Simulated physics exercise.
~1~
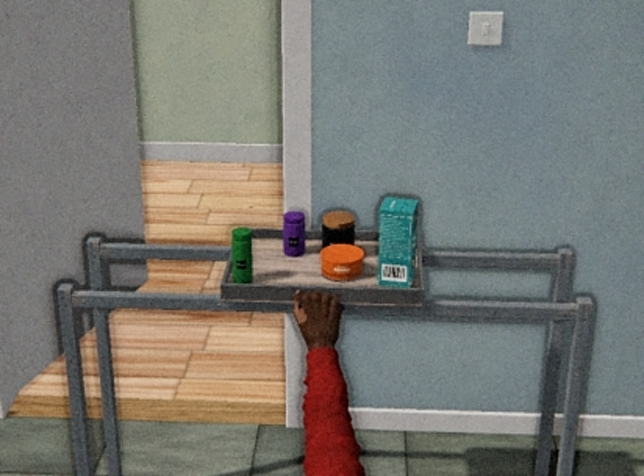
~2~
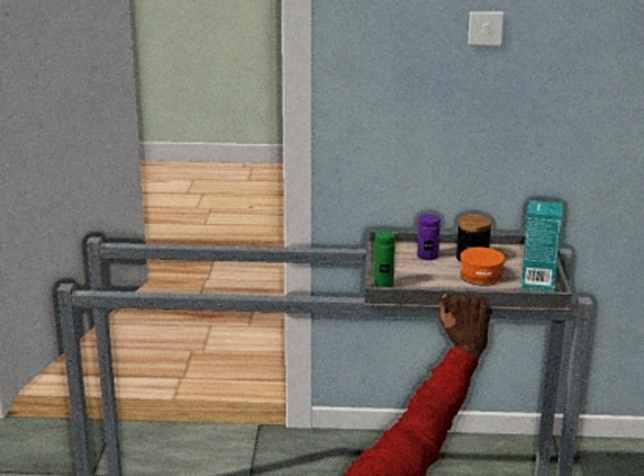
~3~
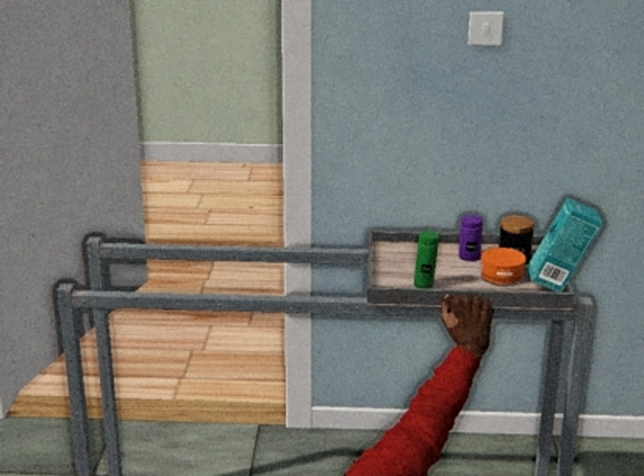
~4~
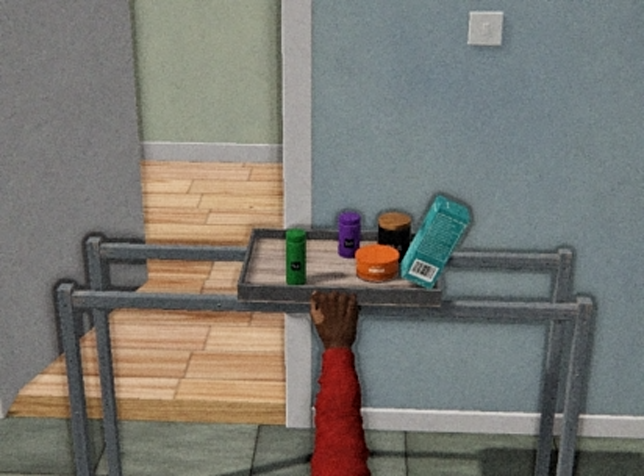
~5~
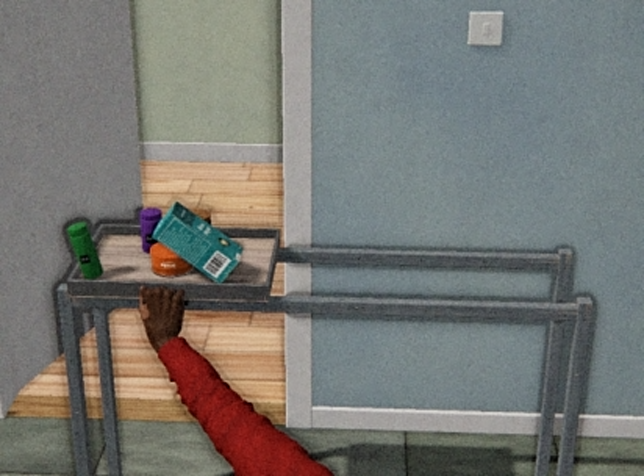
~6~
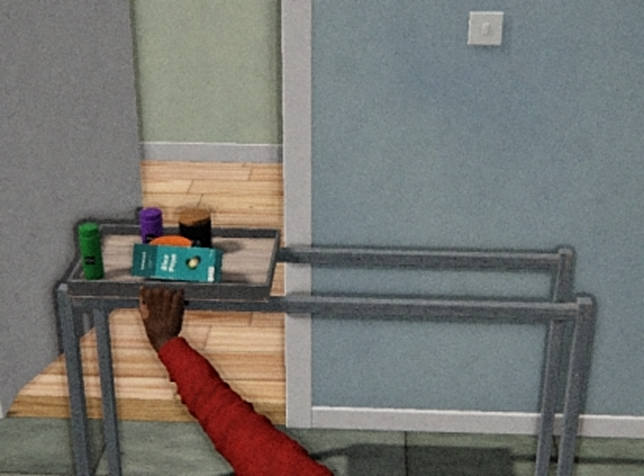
The clip opens with a hand in a red sleeve holding a tray on a grey rail frame, carrying a green shaker, a purple shaker, a black jar, an orange tub and a tall turquoise carton. The hand moves the tray right to the end of the rails, where the items shift right and the carton leans over the tray's edge. The tray then travels back left with the carton still tilted. At the left end, the carton tips left over the orange tub while the green shaker leans outward. Finally, the carton lies on its side near the tray's front, and the green shaker stands upright again.
